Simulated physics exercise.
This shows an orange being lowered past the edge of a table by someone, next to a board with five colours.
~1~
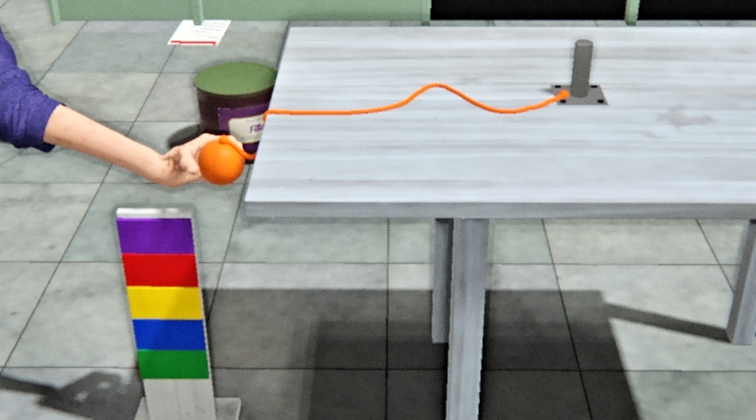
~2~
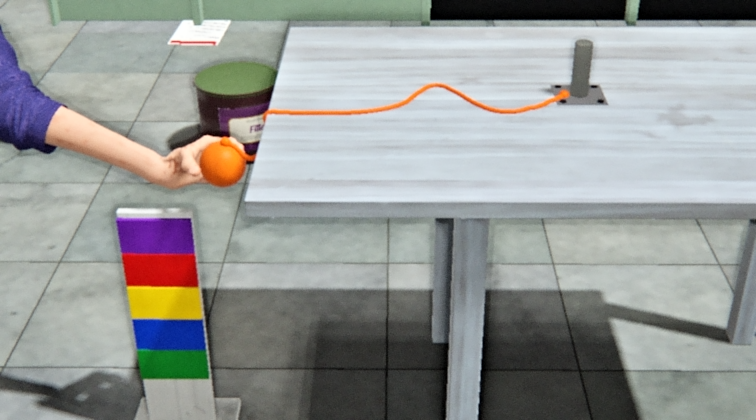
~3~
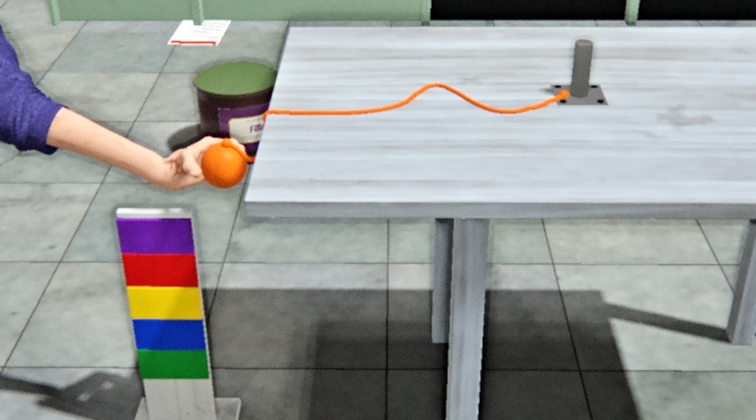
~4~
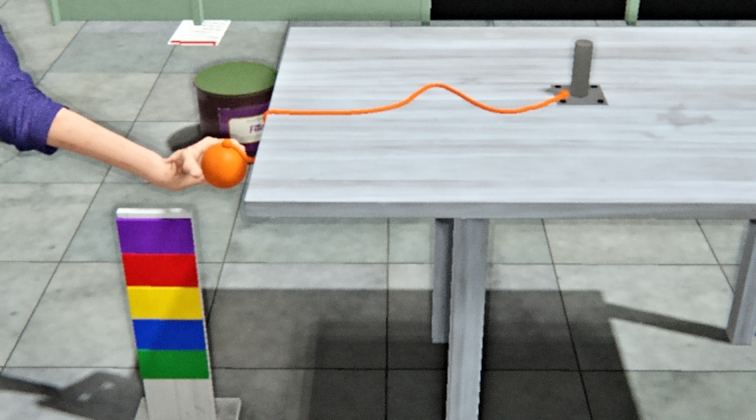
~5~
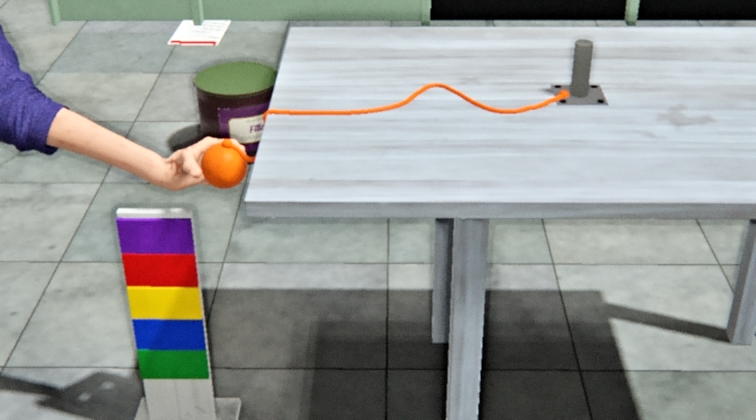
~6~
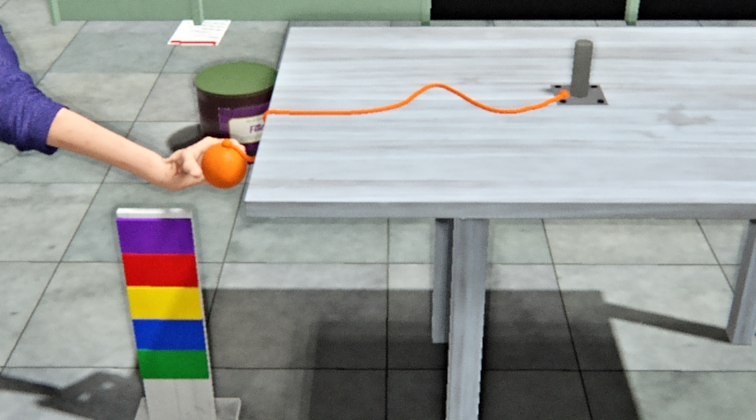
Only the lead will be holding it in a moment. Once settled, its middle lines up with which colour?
It lines up with the red band.
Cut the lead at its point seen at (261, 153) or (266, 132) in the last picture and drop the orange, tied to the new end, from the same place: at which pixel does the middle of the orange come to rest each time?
Case by case it comes to about (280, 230) and then about (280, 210).
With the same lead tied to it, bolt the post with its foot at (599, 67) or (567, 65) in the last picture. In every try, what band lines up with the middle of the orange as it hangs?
Result 1: Purple. Result 2: Red.
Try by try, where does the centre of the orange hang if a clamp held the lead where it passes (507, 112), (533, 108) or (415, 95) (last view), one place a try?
The pixel places are (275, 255), (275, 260) and (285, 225), one per try.
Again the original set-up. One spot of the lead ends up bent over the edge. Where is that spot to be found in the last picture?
At (345, 113).
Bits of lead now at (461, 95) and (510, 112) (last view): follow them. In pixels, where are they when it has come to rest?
The first moves to (427, 98), the second to (490, 96).
Early on, orange near (292, 250); level with red.
Midway, orange near (257, 267); level with red.
Finally, orange near (270, 269); level with red. Its middle rests at the red band.
